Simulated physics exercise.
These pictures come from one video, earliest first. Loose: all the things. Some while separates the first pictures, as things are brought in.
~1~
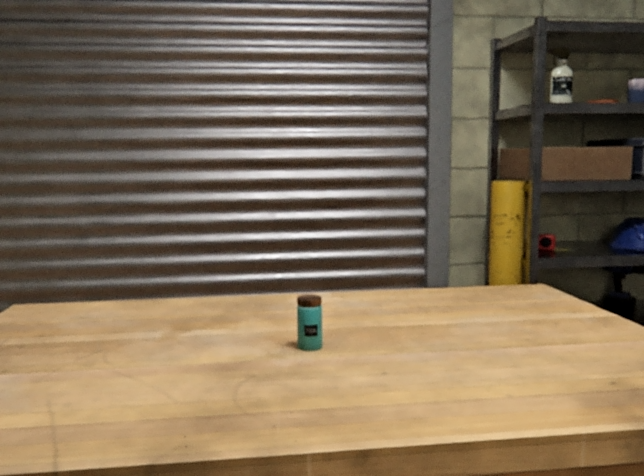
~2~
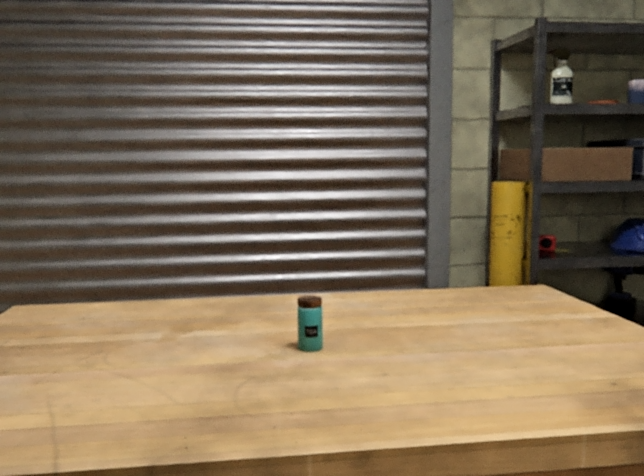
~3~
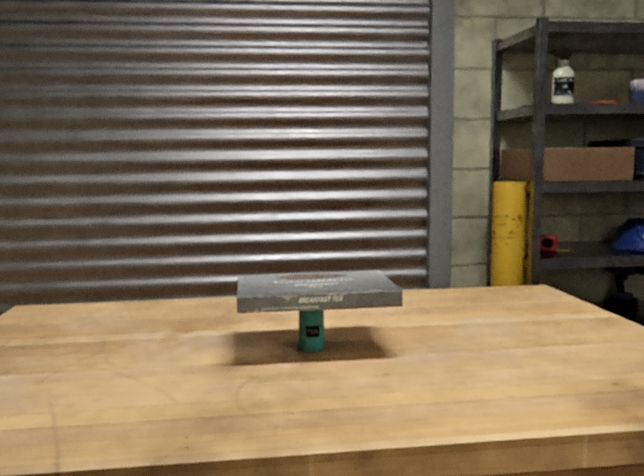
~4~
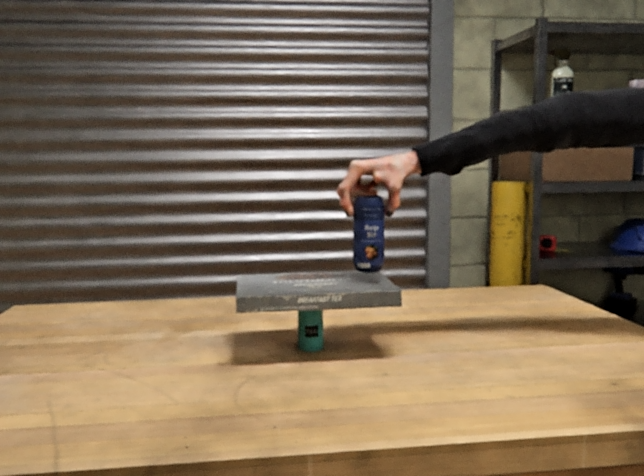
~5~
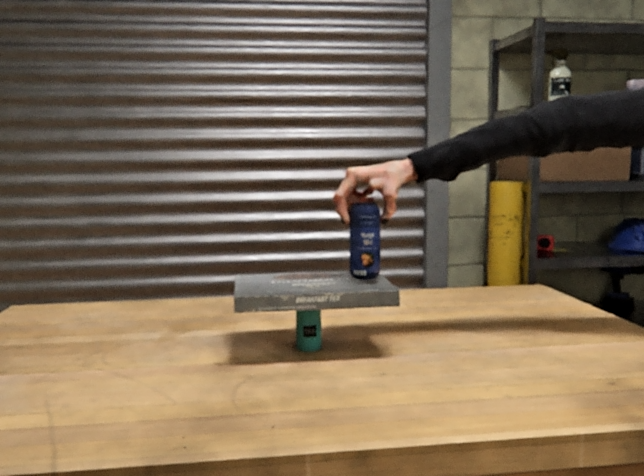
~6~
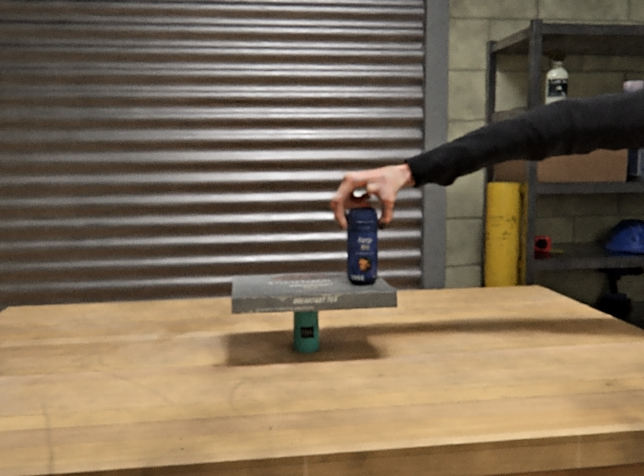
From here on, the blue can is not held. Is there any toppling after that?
Yes, I'd say it doesn't stand firm, sadly.
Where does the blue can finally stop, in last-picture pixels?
The object ends up somewhere around (419, 332).
Then, 0.30 s past the last view, blue can now fallen; grey packet rocked 20° from its first pose.
Then, 0.40 s past the last view, grey packet rocked 47° from its first pose.
Then, 0.50 s past the last view, grey packet rocked 51° from its first pose.
Finally, fallen, blue can; down or leaning hard in the stack, grey packet; turquoise shaker still in place. Final places as the last picture's camera would see them, blue can near (419, 332). The stack gives way.
